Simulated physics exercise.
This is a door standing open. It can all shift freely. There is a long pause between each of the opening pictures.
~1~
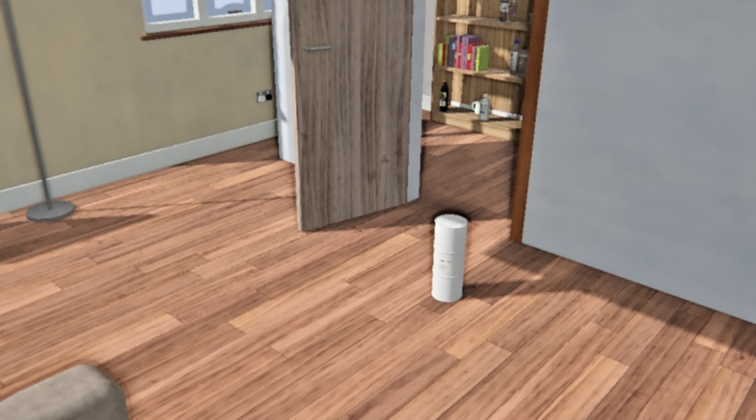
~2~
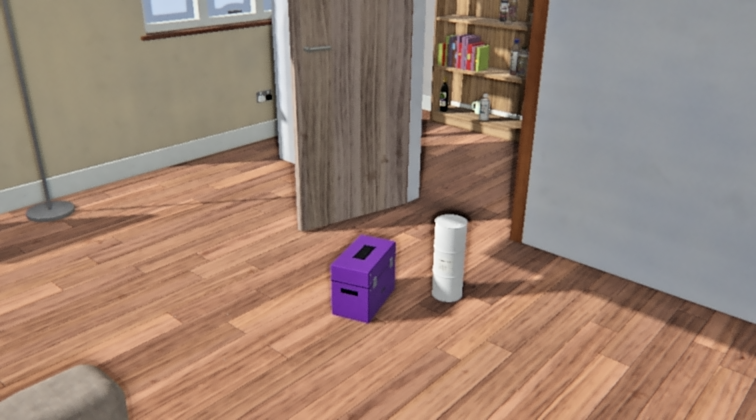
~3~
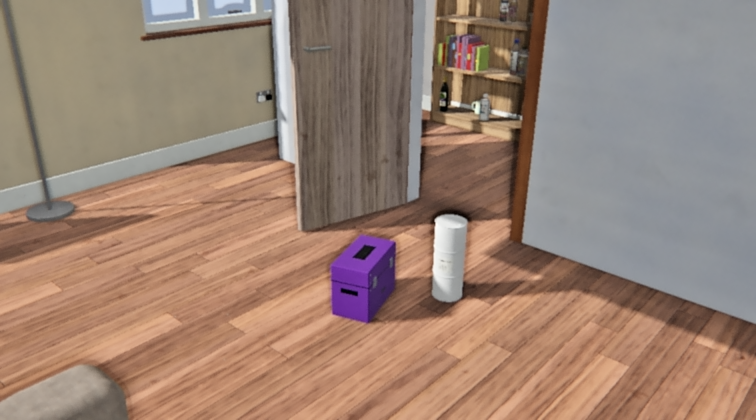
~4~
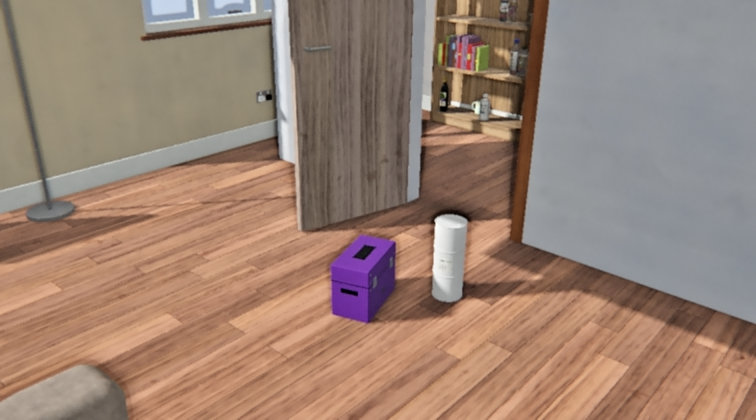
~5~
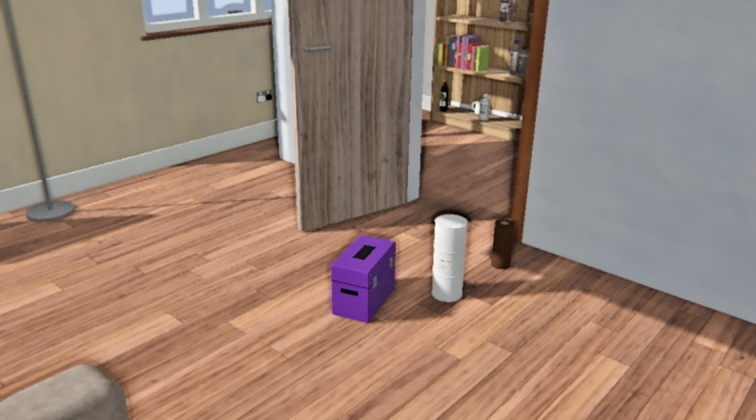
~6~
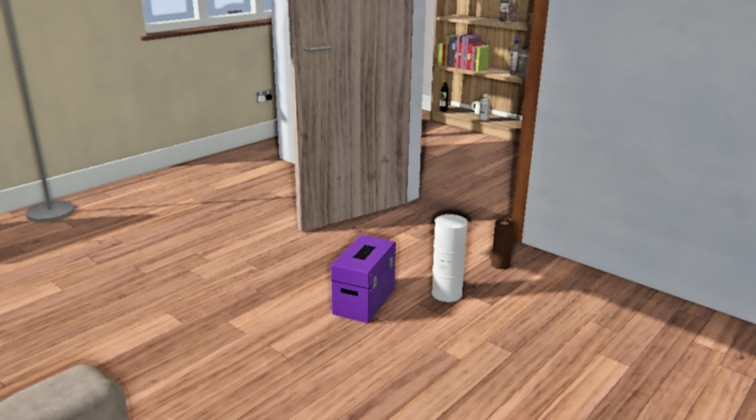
A purple toolbox appeared on the wooden floor left of a white canister near a wide-open door, and later a brown roll appeared to the canister's right, while everything else stayed still.
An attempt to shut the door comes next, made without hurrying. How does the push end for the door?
The way is clear.
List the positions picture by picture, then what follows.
The first frame shows door wide open and still.
The second frame shows door wide open and still; purple toolbox (364, 277); white canister (449, 258).
The third frame shows door wide open and still; purple toolbox (364, 277); white canister (449, 258).
The fourth frame shows door wide open and still; purple toolbox (364, 277); white canister (449, 258).
The fifth frame shows door wide open and still; purple toolbox (364, 277); white canister (449, 258).
The sixth frame shows door wide open and still; brown roll (503, 244); purple toolbox (364, 277).
Then, 1.20 s after the last picture, door at 71°.
Then, 2.00 s after the last picture, door at 33°.
At rest, door at 0°; all 3 in place. Seen from the same camera at the end, brown roll near (503, 244).
